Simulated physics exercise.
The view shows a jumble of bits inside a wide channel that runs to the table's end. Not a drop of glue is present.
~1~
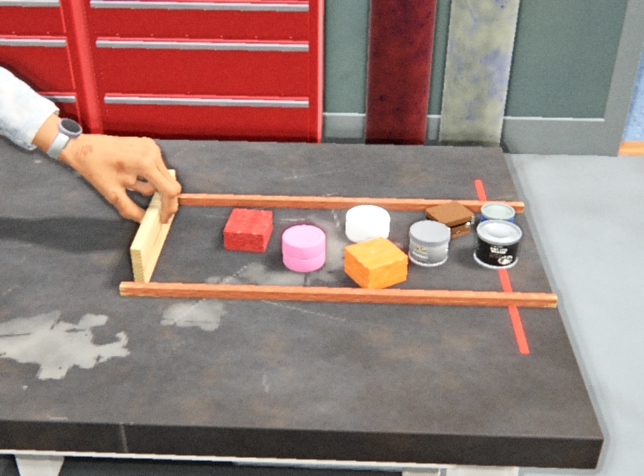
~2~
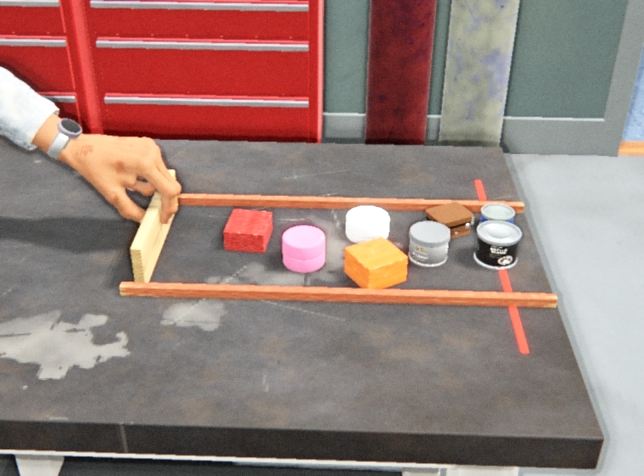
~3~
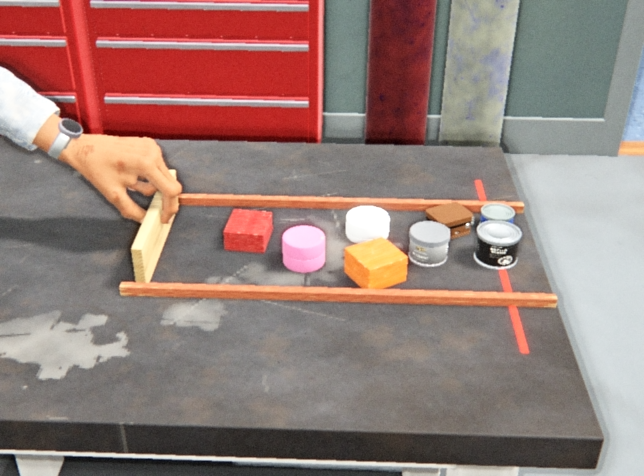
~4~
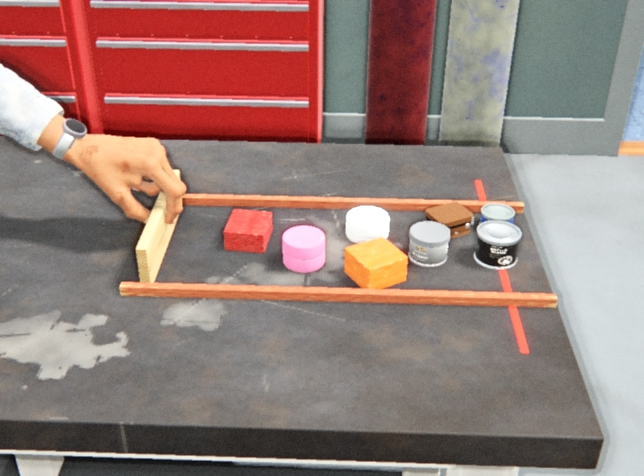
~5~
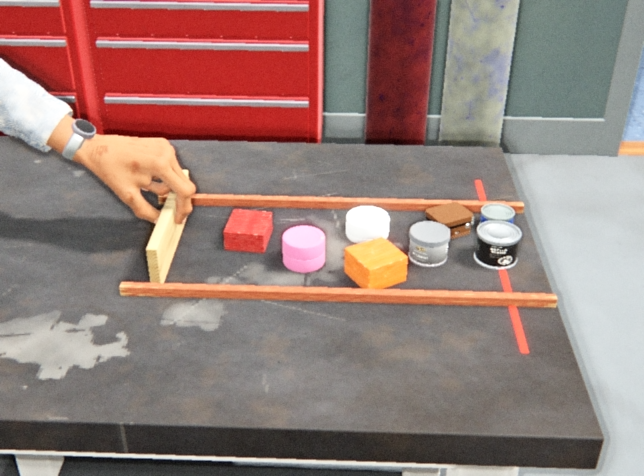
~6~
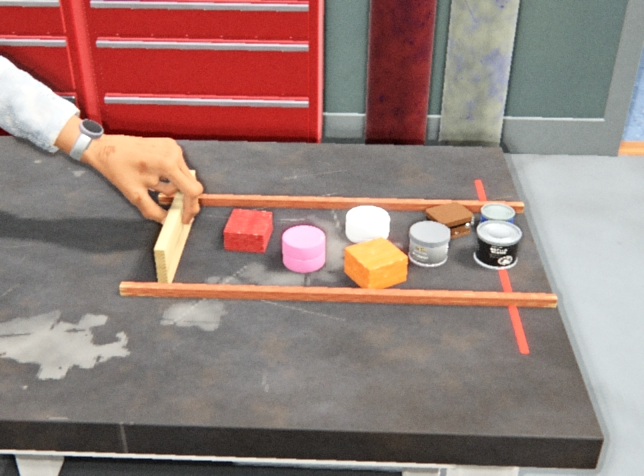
A hand sliding a wooden board slightly right between two strips on a dark table, the blocks and tins ahead staying still.
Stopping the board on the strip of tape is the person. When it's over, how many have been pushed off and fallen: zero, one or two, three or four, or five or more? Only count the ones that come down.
By the end, five or more have fallen.
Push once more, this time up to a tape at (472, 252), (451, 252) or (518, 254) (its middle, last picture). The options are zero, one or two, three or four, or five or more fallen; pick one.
Three to four; 3 or 4; five or over.
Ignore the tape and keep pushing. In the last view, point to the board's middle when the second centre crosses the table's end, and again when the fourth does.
At the first moment about (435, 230), at the next about (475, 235).
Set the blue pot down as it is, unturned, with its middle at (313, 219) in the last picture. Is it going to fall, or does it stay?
The answer: It keeps its place.
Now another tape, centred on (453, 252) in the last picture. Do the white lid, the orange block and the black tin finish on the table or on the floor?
Well, the white lid sits tight, the orange block sits tight, and the black tin plunges.
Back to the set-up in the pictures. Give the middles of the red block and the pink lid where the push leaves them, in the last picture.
I'd say approximately (516, 235) and then (524, 256).
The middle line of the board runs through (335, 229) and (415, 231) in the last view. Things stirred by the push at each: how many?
At the first spot the count is 4, and at the second it is 8.
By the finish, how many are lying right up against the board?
That comes to 2.
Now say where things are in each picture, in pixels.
Blue pot (497, 219); black tin (497, 245); brown case (449, 222); board (156, 225); tape (498, 253), in the first picture.
Black tin (497, 245); orange block (375, 264), in the second picture.
Brown case (449, 222); white lid (367, 225), in the third picture.
Blue pot (497, 219); red block (249, 231), in the fourth picture.
Black tin (497, 245); grey tin (429, 244), in the fifth picture.
Blue pot (497, 219); black tin (497, 245); brown case (449, 222); board (178, 225); tape (498, 253), in the sixth picture.
Soon after, none off yet; blue pot at rest near (497, 219); black tin at rest near (497, 245); brown case at rest near (449, 222).
In the end, the number that fall off is five or more; gone, white lid, orange block, grey tin, brown case, black tin and blue pot.
